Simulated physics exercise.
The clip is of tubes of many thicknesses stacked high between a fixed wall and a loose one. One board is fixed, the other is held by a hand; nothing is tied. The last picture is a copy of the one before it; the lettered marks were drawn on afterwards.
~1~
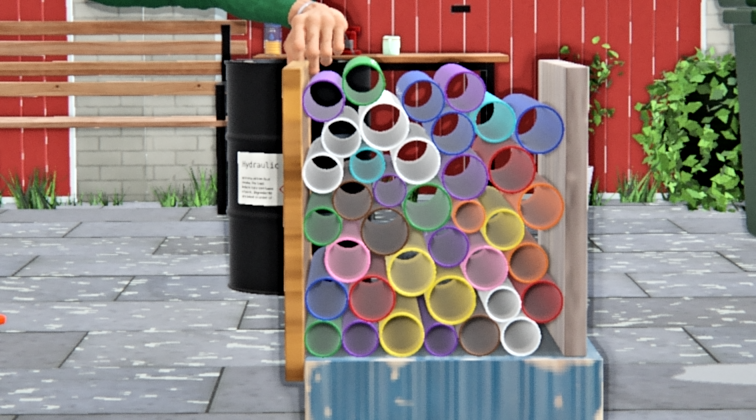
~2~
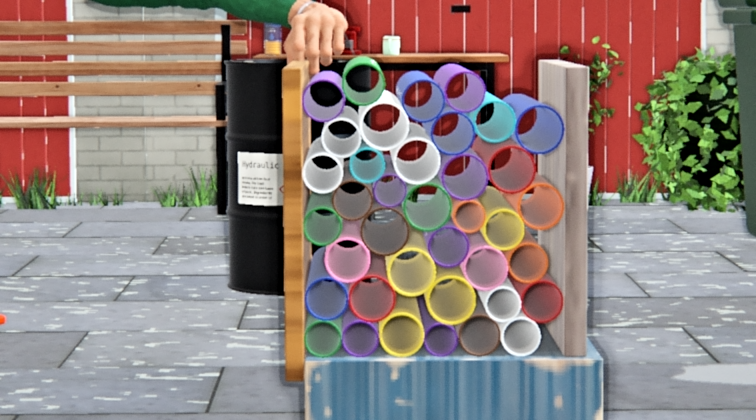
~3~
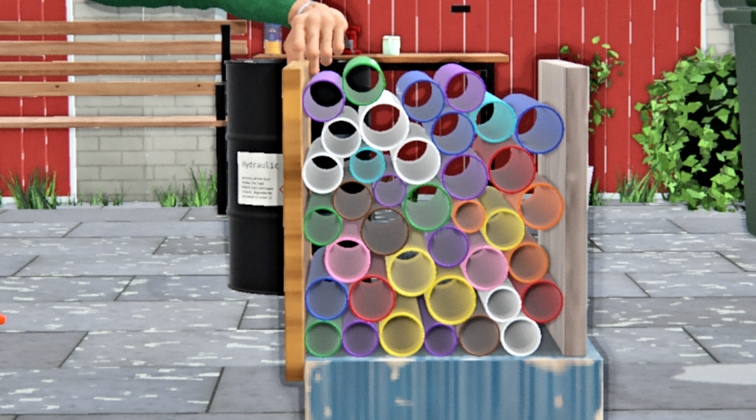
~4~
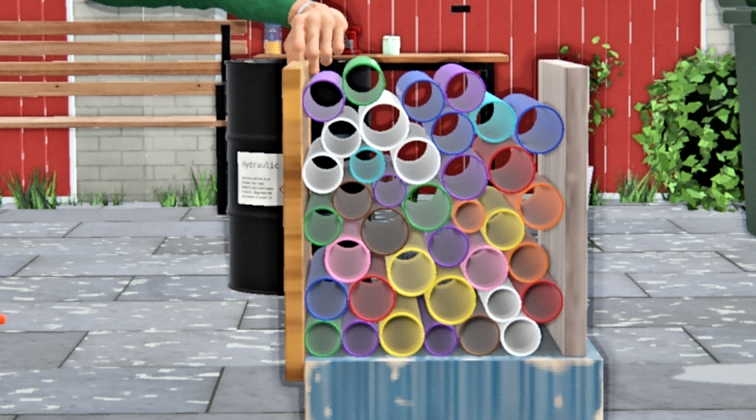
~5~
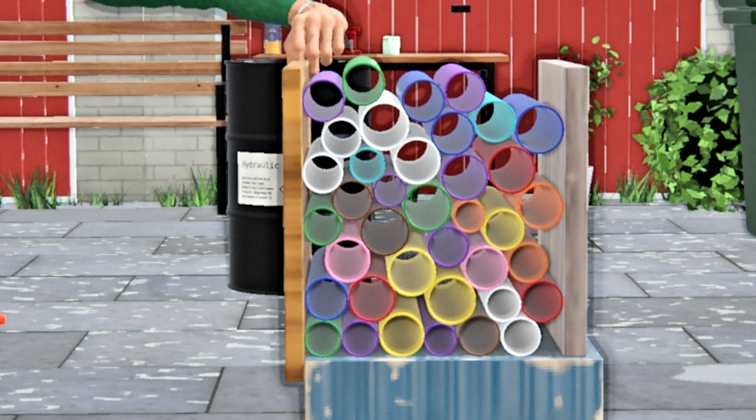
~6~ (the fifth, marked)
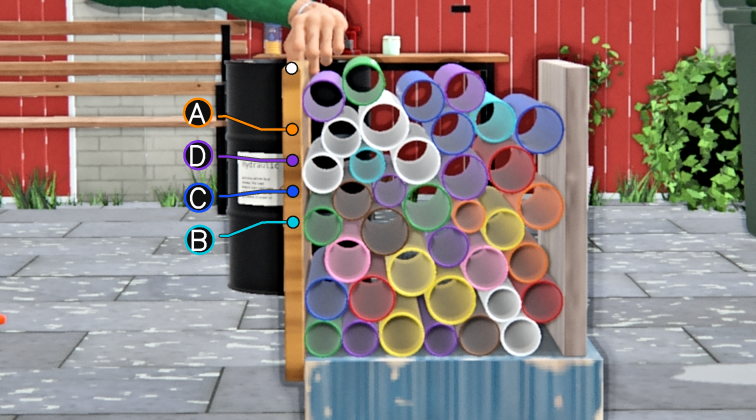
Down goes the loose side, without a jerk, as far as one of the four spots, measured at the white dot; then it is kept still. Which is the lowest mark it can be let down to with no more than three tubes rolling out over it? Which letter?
Mark C is as low as it can go.
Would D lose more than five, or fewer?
At D, fewer than five.
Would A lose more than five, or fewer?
It loses fewer than five.
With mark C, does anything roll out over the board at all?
Yes.
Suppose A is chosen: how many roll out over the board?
It comes to none.
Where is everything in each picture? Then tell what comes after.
A yellow tube (503, 230); a purple tube (465, 177); a white tube (384, 126), in the first frame.
A white tube (384, 126); a green tube (363, 84), in the second frame.
Side board (298, 207); a green tube (323, 339), in the third frame.
A white tube (521, 336); a yellow tube (412, 272), in the fourth frame.
An orange tube (528, 263); a yellow tube (503, 230); a purple tube (465, 177), in the fifth frame.
On the marked copy, A at (292, 129); B at (293, 222); C at (293, 191); D at (292, 161); the white dot at (291, 68).
With C. Early on, top of the board (302, 126).
Further on, top of the board (303, 190).
At the end, top of the board (303, 190), one out over the board.
As for the rest, A none out over the board; B four out over the board; D none out over the board.
